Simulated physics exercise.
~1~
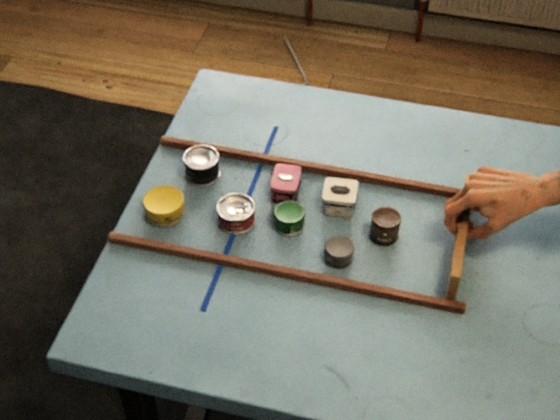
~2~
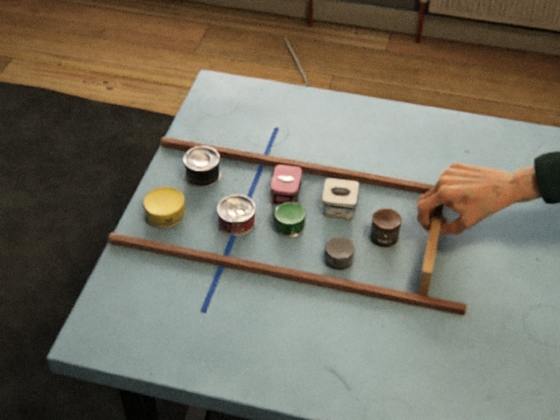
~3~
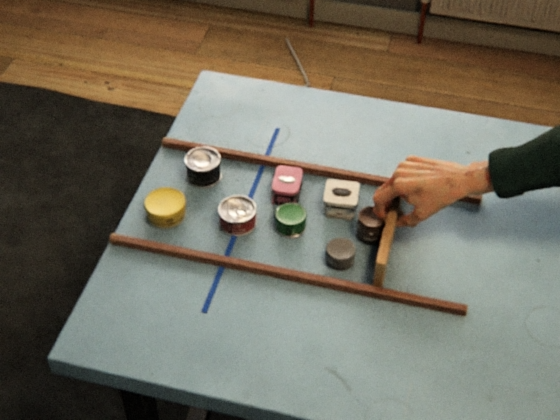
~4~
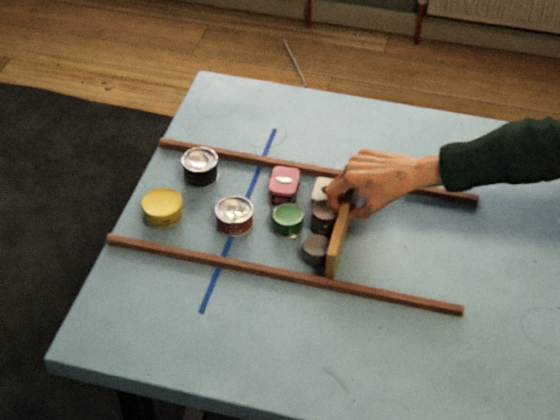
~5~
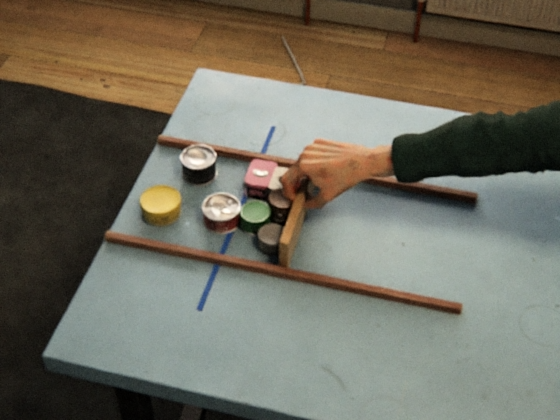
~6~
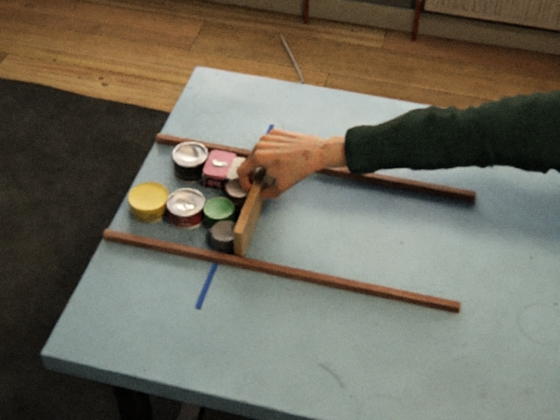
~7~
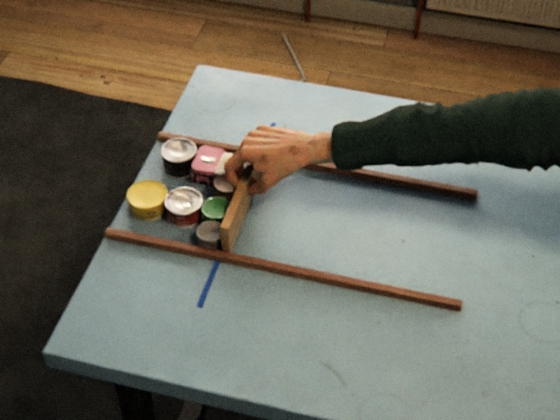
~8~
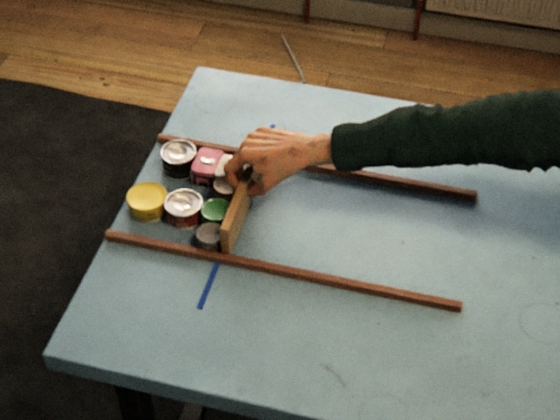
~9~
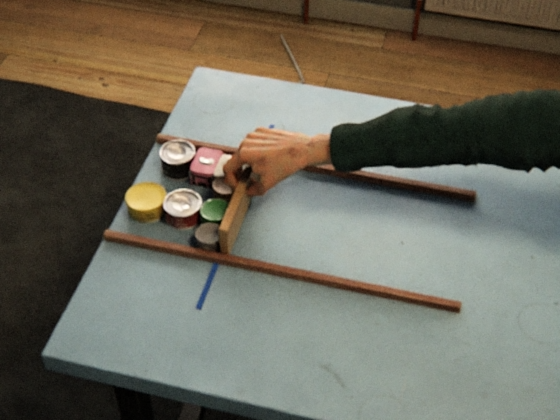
A hand in a dark green sleeve holds an upright wooden board at the right end of two brown rails on a pale blue table, seen from above at an angle. Between the rails sit a yellow tin at left, two silver-topped tins, a pink case, a green tin, a white case, and brown and grey tubs nearer the board. The hand slides the board left, gathering the tubs and white case, then the green tin and pink case. The bunched containers shift across the blue tape toward the table's left edge. The board stops, and everything rests on the table, nothing fallen.
